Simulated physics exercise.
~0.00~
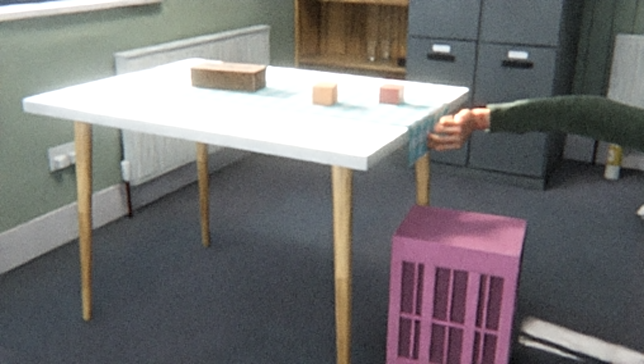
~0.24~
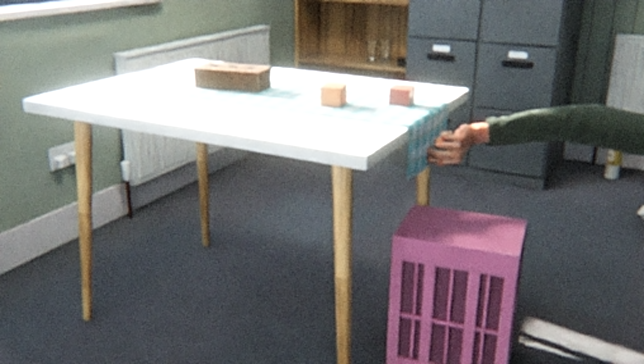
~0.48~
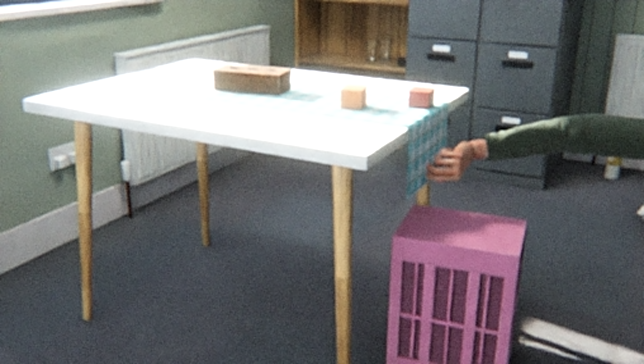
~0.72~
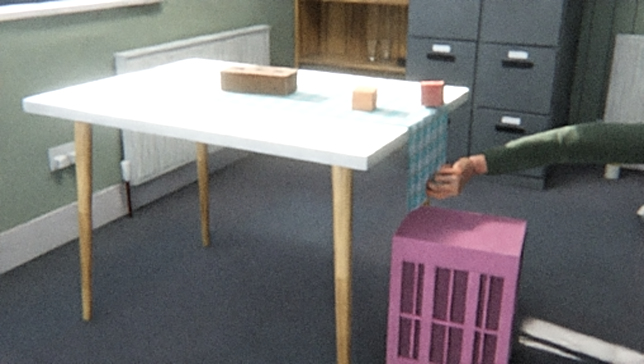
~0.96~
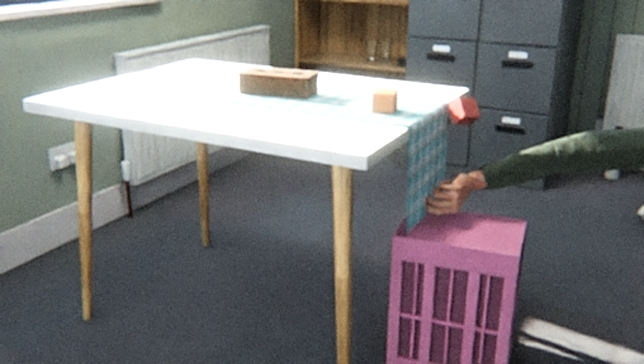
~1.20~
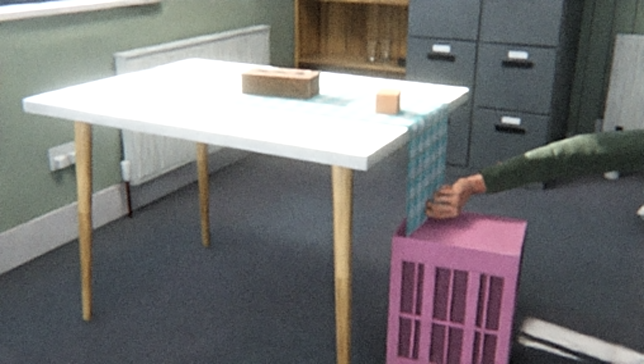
At the start, a brick, an orange block and a red block sit on a turquoise checked cloth on a white table, while a hand at the right holds the cloth's end above a pink crate. The hand pulls the cloth downward over the table's edge, and the brick and both blocks ride along to the right. The red block reaches the edge, tips and drops over the side. The hand stops with the hem at the top of the crate. By the end, the red block is out of sight, while the orange block and the brick remain on the table.
